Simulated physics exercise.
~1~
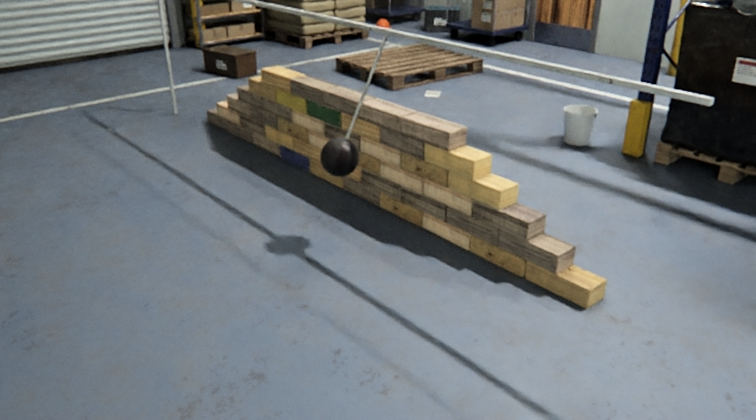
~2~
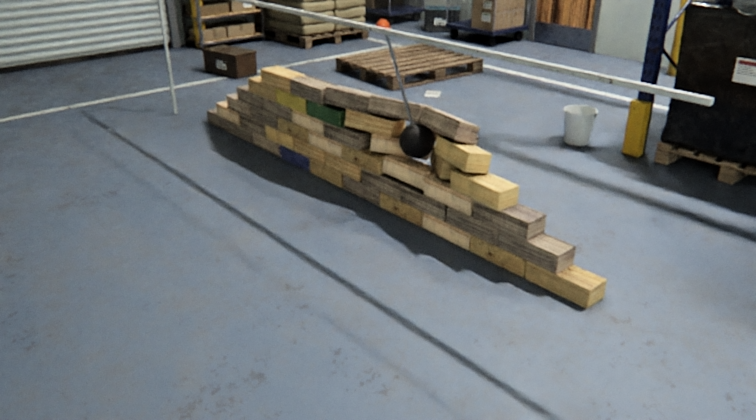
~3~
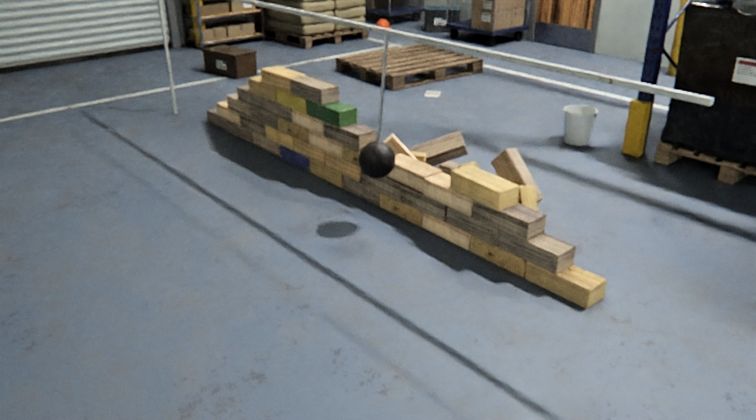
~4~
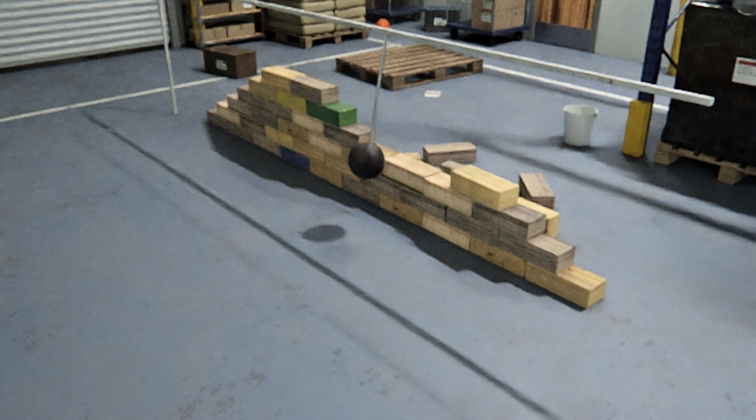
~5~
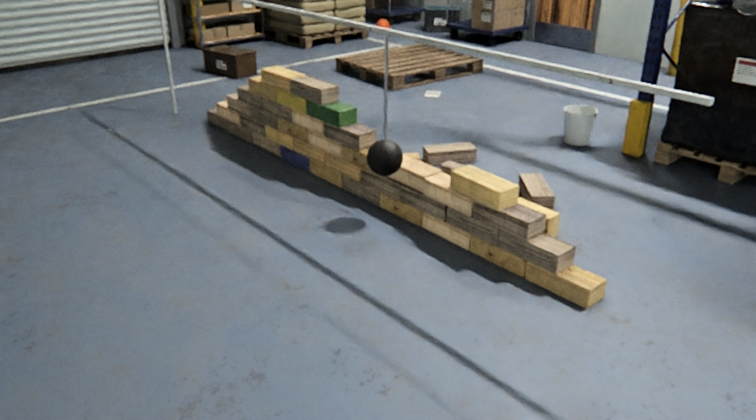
At first, a dark ball on a line from an overhead beam hangs tilted in front of a long, stepped wall of timber offcuts on a warehouse floor. It swings to the right and strikes the upper part of the wall, pushing several pieces out of line. The ball then swings back left as offcuts tumble behind the wall, leaving a gap in the upper rows. The fallen pieces come to rest on and behind the lower rows, while the ball drifts slightly left, then right. Finally it hangs almost straight, with the green, yellow and blue offcuts still in place.
